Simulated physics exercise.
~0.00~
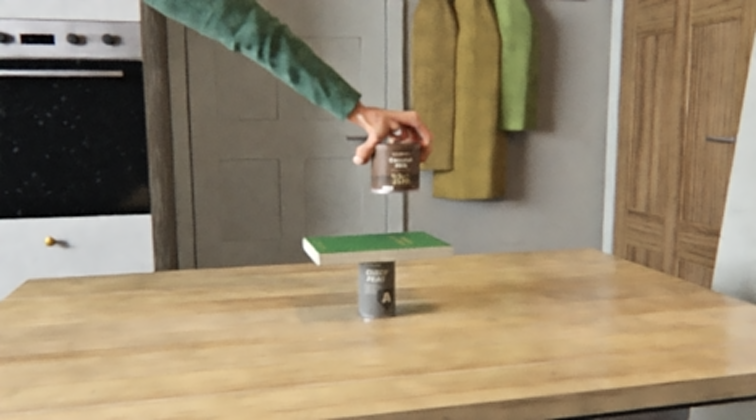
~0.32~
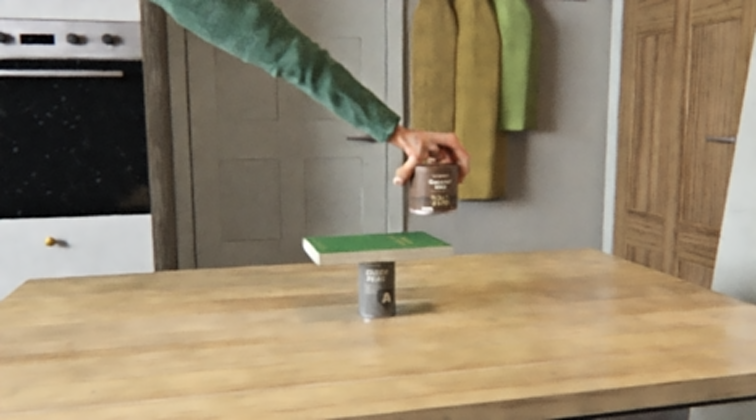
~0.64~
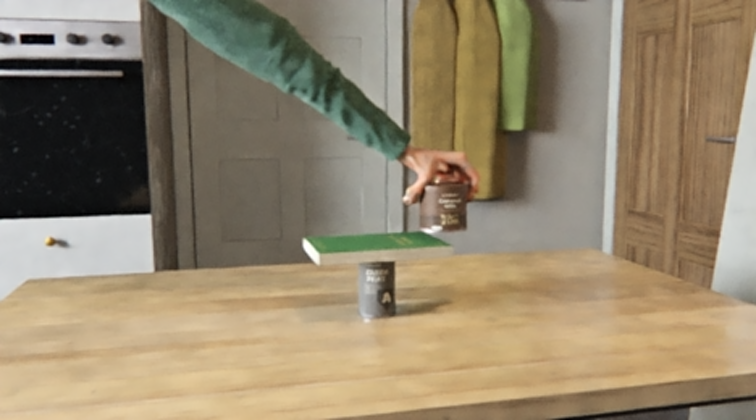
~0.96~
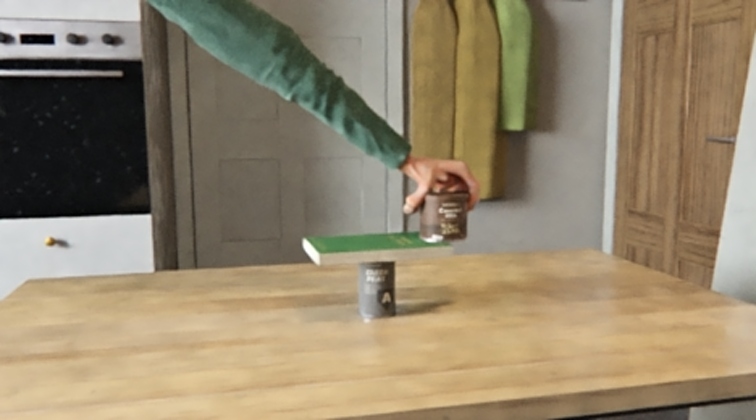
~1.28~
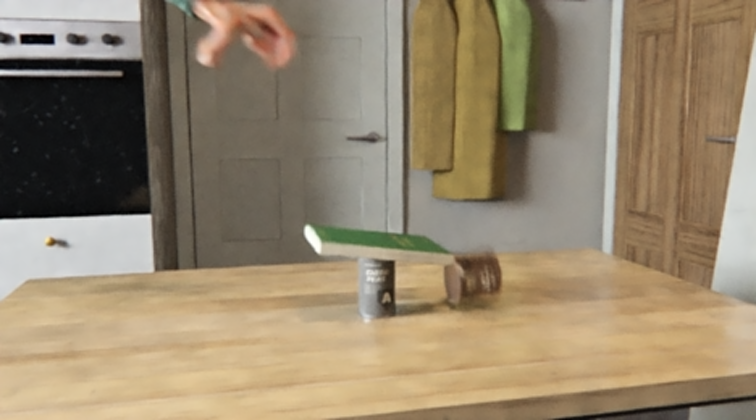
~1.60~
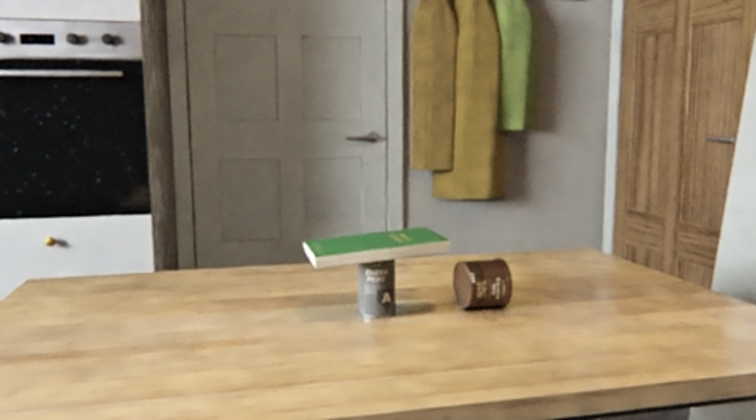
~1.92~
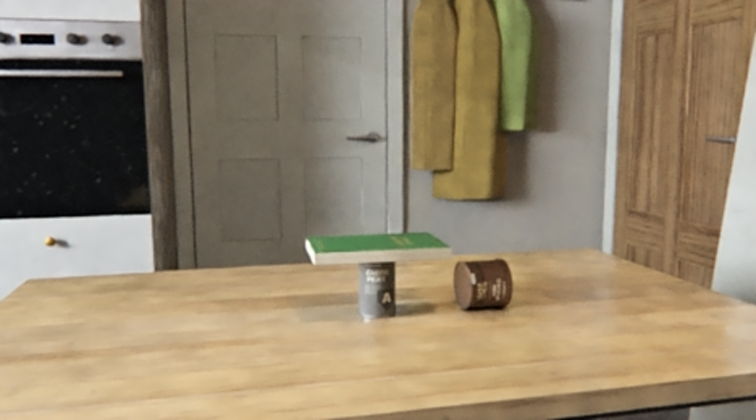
A brown tin, released at a green book's right edge, falls onto the table.
